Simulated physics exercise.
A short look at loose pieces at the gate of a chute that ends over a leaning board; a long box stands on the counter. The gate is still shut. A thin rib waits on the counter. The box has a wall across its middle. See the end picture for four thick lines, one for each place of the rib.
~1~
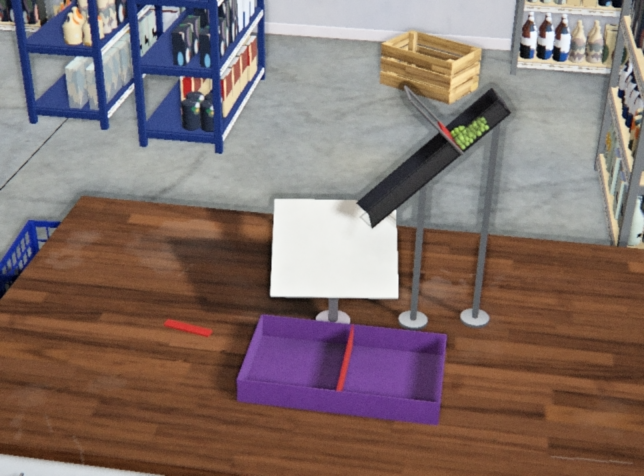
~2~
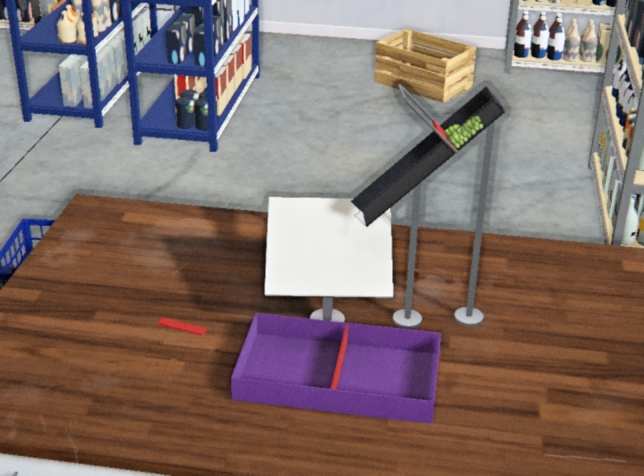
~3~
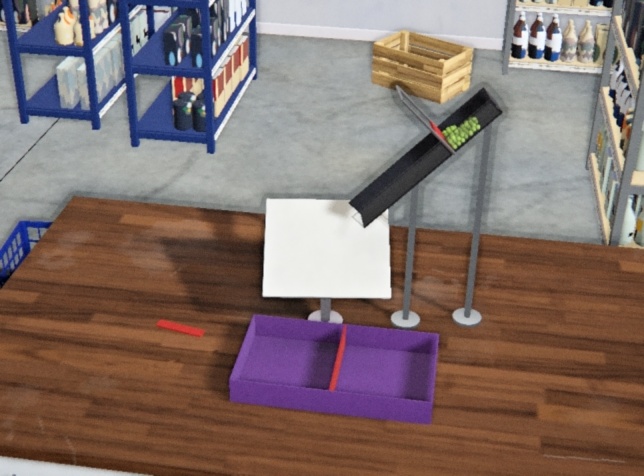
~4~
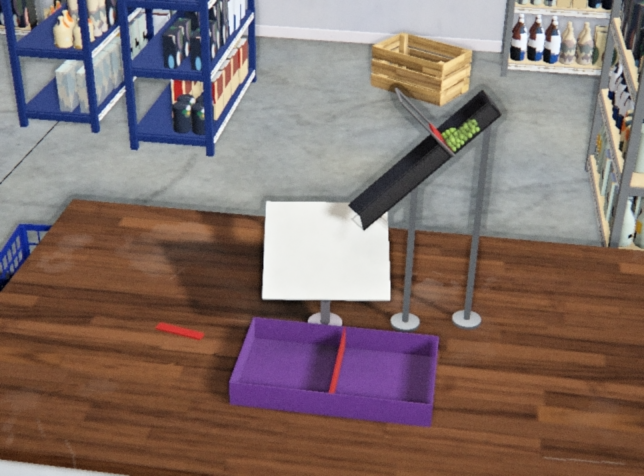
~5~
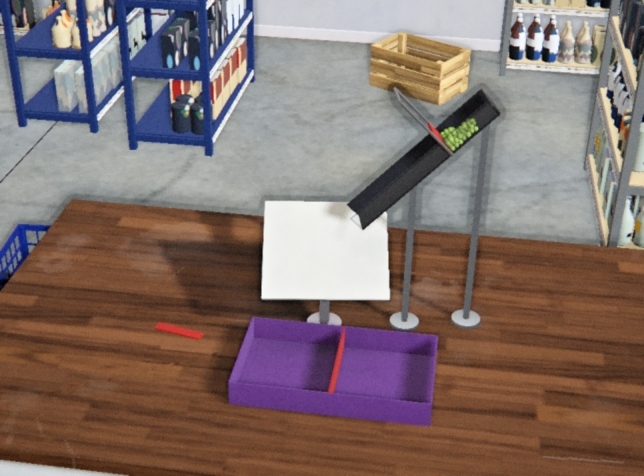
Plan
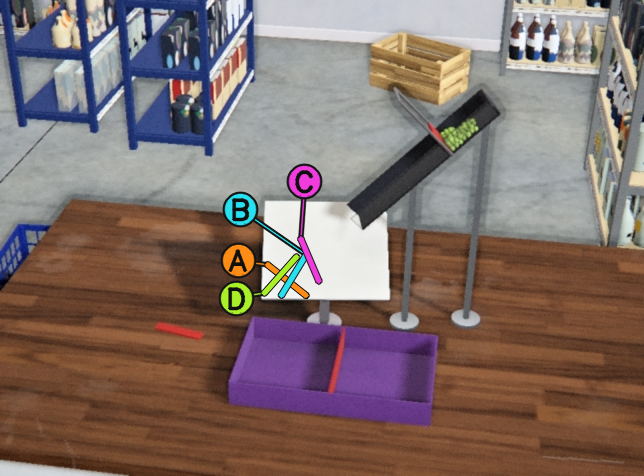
Wooden counter holding a divided purple box, white leaning board and dark chute of green peas, view shifting slightly, nothing else moving.
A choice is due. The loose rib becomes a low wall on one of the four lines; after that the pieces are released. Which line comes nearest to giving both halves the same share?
Best: C.
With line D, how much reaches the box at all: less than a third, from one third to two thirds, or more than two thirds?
It is more than two thirds.
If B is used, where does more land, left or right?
More lands on the left.
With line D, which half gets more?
The left half.
On the marked copy, line A from (267, 264) to (306, 295); line B from (306, 254) to (281, 295); line C from (300, 238) to (318, 281); line D from (296, 256) to (264, 293).
For line A, of what is caught, all but a few in the left half, a small share in the right.
For line B, of what is caught, all but a few in the left half, only a few in the right.
For line C, of what is caught, close to half in the left half, close to half in the right.
For line D, of what is caught, all but a few in the left half, a small share in the right.
